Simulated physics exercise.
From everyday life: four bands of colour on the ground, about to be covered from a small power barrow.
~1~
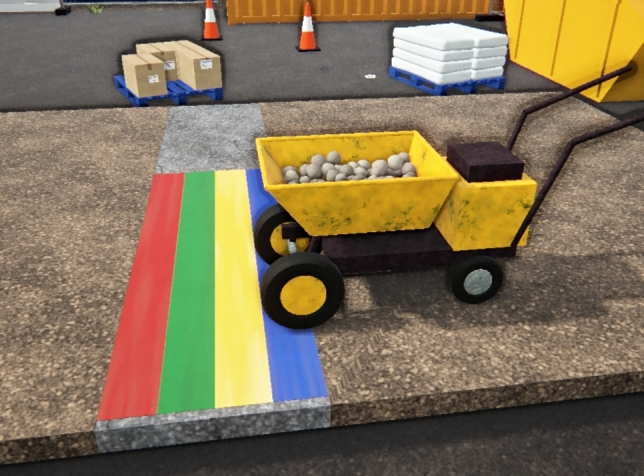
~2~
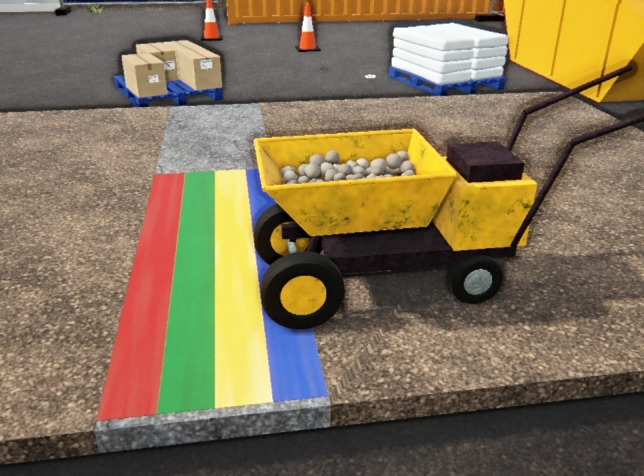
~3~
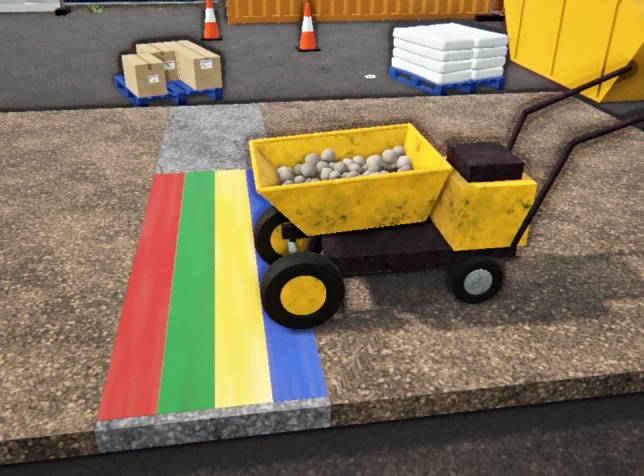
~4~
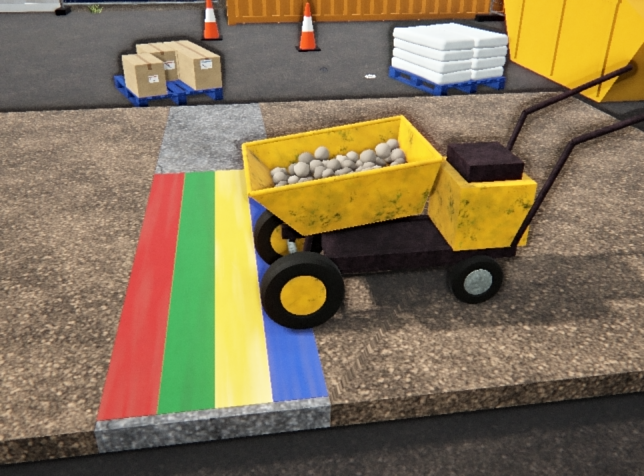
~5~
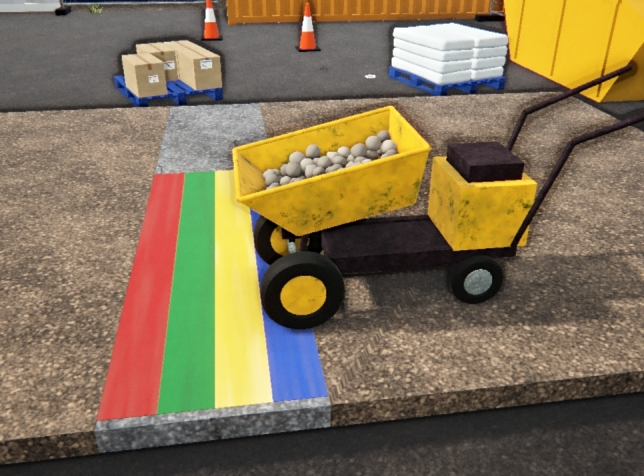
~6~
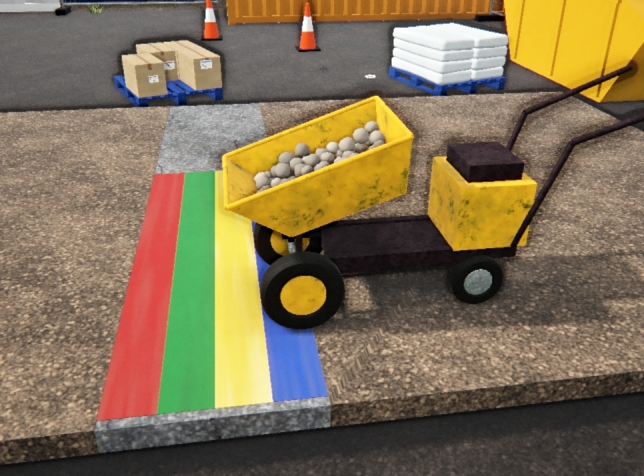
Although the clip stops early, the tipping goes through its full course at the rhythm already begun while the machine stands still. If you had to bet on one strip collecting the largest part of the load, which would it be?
I would bet on the red strip.
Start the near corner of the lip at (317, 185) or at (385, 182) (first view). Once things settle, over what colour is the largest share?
The strip in green the first time, the yellow strip the second time.
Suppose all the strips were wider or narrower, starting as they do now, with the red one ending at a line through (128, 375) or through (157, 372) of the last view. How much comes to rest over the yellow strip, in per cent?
The first comes to 0 per cent and the second to 0 per cent.
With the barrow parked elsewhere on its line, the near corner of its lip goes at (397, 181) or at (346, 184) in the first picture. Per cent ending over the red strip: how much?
0 % and 10 %.
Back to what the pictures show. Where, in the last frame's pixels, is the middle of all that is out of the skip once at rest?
Around (144, 301).
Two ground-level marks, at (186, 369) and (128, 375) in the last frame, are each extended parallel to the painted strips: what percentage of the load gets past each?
80 % and 30 %, in that order.
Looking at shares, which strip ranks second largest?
The strip in second place is that green strip.
Soon after the last picture, skip tipped steeply; all in the skip.
A little later, skip tipped right over; most in the skip; a stray few over the green strip; about a quarter over the red strip.
Later still, skip tipped right over; about a quarter in the skip; a small part over the green strip; about half over the red strip; about a quarter off the paint.
At rest, skip tipped right over; about a quarter in the skip; none over the blue strip; none over the yellow strip; a small part over the green strip; about half over the red strip; about a quarter off the paint.
